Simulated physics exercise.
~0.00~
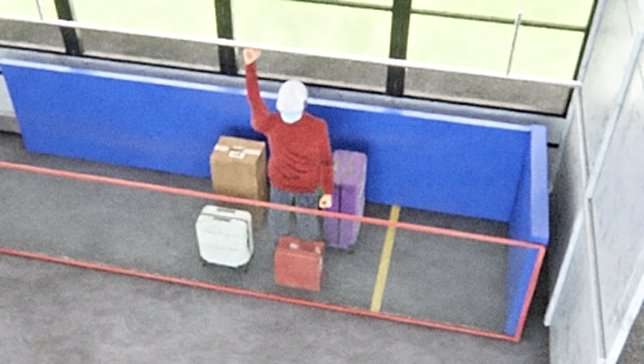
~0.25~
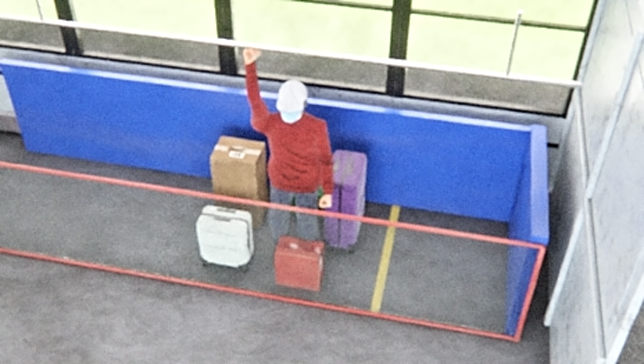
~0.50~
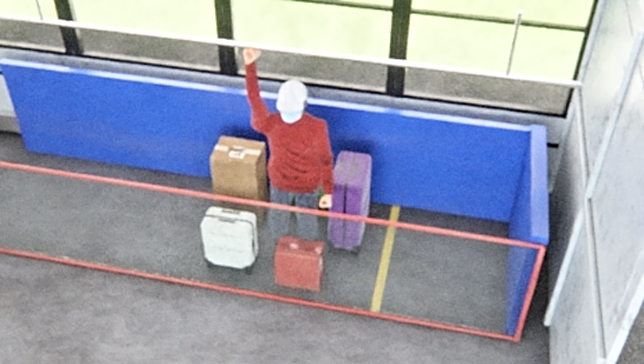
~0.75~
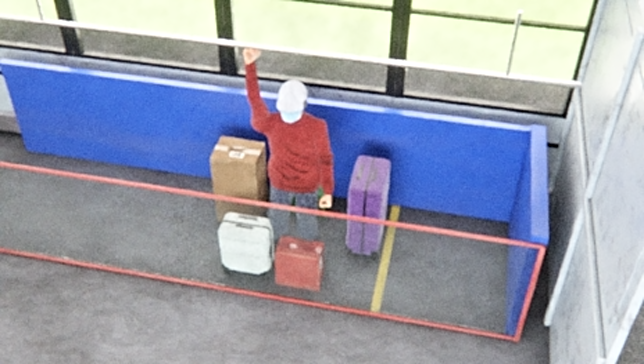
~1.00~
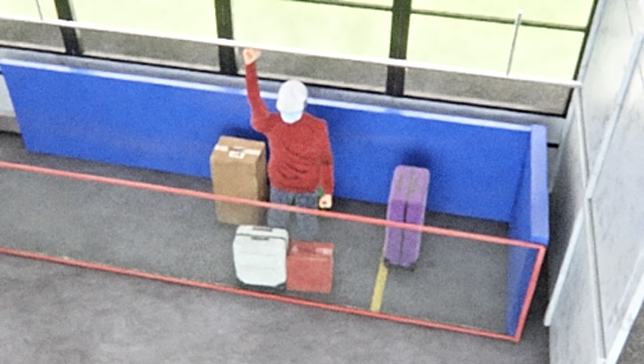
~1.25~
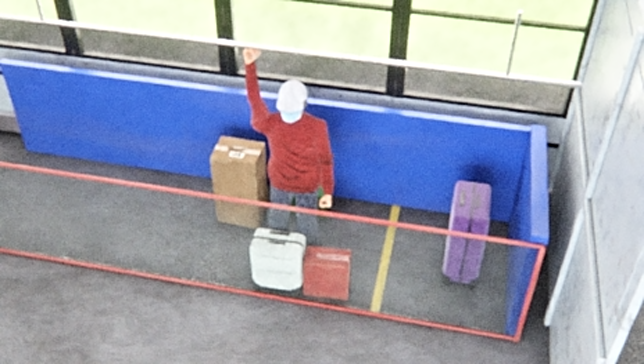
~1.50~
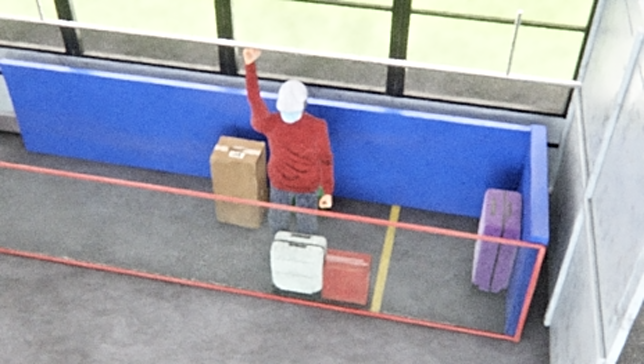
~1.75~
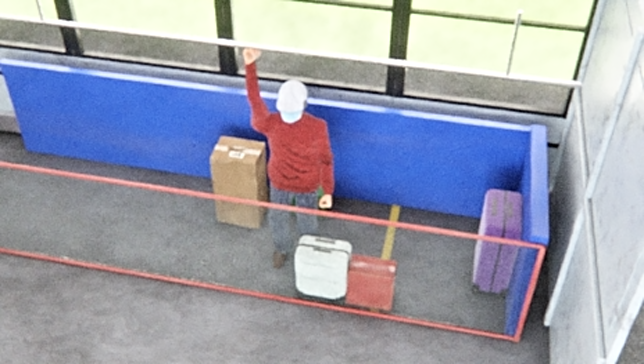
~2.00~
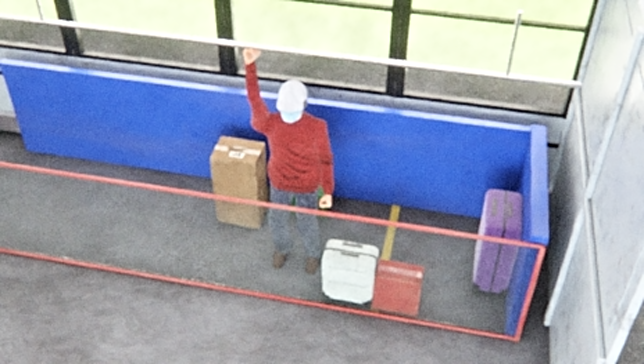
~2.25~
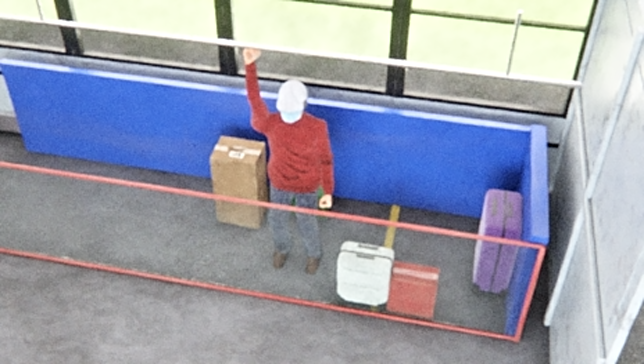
A purple suitcase rolled right, crossed the yellow line and came up against the blue end wall, while a white case slid into a red one and both moved right, the red ending past the line and the white just short, beside a still, arm-raised passenger.
